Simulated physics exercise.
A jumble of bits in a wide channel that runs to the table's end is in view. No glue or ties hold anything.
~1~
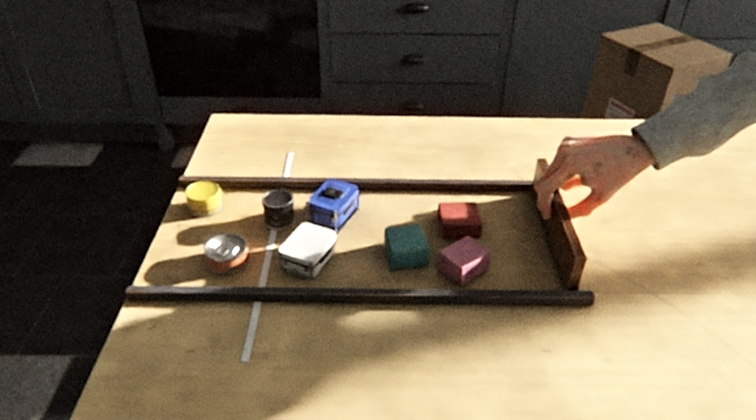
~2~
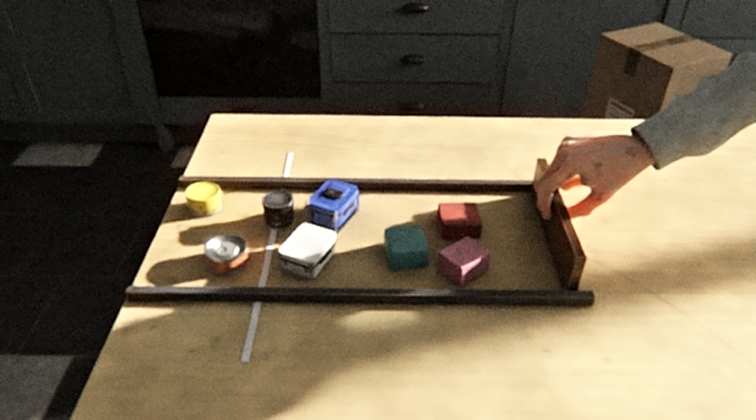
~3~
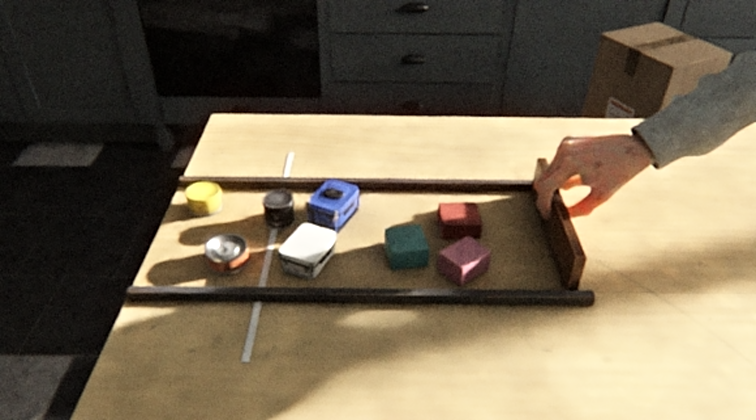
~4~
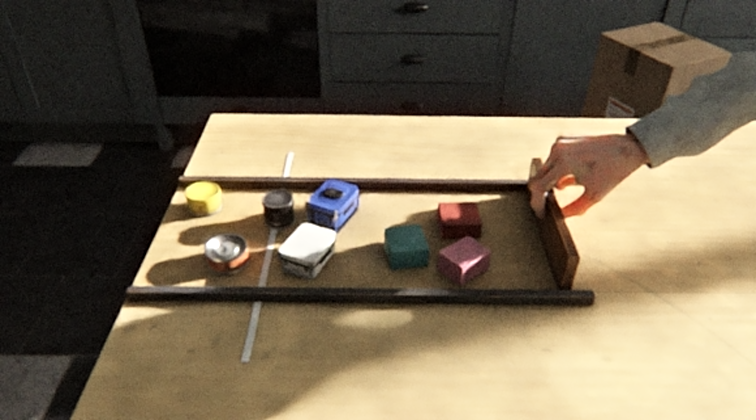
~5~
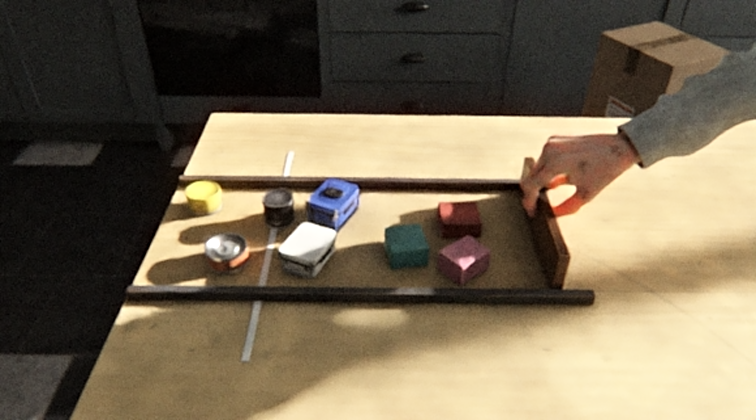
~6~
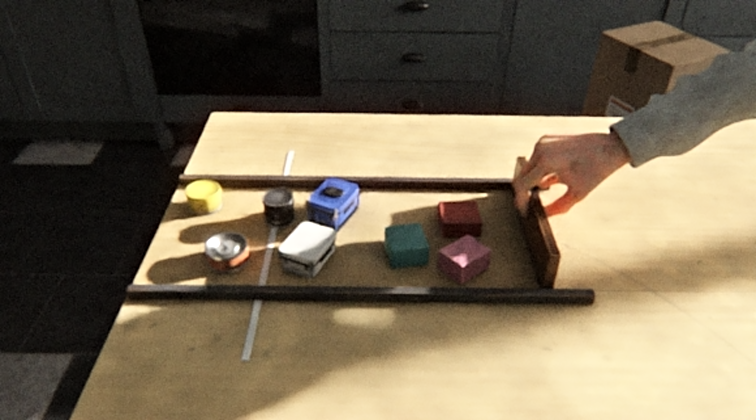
A hand reaching in from the right slides an upright brown board slowly leftward a short way along a channel between two dark rails on a pale wooden table, seen from above at an angle. Left of it sit red, pink and turquoise blocks, a blue case, a white object, and black, orange and yellow pots near a pale strip. Those objects and the camera stay still.
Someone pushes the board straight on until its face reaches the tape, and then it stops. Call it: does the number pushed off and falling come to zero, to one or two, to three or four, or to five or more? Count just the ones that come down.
It comes to zero.
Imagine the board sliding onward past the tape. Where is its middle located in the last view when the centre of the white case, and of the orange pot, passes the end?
(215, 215) and then (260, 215), give or take.
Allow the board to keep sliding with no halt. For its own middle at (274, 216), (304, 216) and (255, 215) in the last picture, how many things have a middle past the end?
Going through the three positions, you'd get 0, 0 and 1.
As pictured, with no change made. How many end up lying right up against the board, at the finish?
I count 2 of them.
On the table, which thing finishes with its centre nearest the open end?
Answer: The orange pot.
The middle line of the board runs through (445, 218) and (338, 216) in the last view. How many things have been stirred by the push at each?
The first count is 3, and then it's 7.
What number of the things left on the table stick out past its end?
I get 1.
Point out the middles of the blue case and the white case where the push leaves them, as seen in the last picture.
The blue case stops around (222, 200); the white case around (193, 256).
Soon after, none off yet; yellow pot at rest near (204, 198); orange pot at rest near (227, 253); black pot at rest near (279, 209).
Then, none off yet; yellow pot at rest near (204, 198); orange pot at rest near (227, 253); black pot moving near (270, 209).
At rest, the number that fall off is zero.
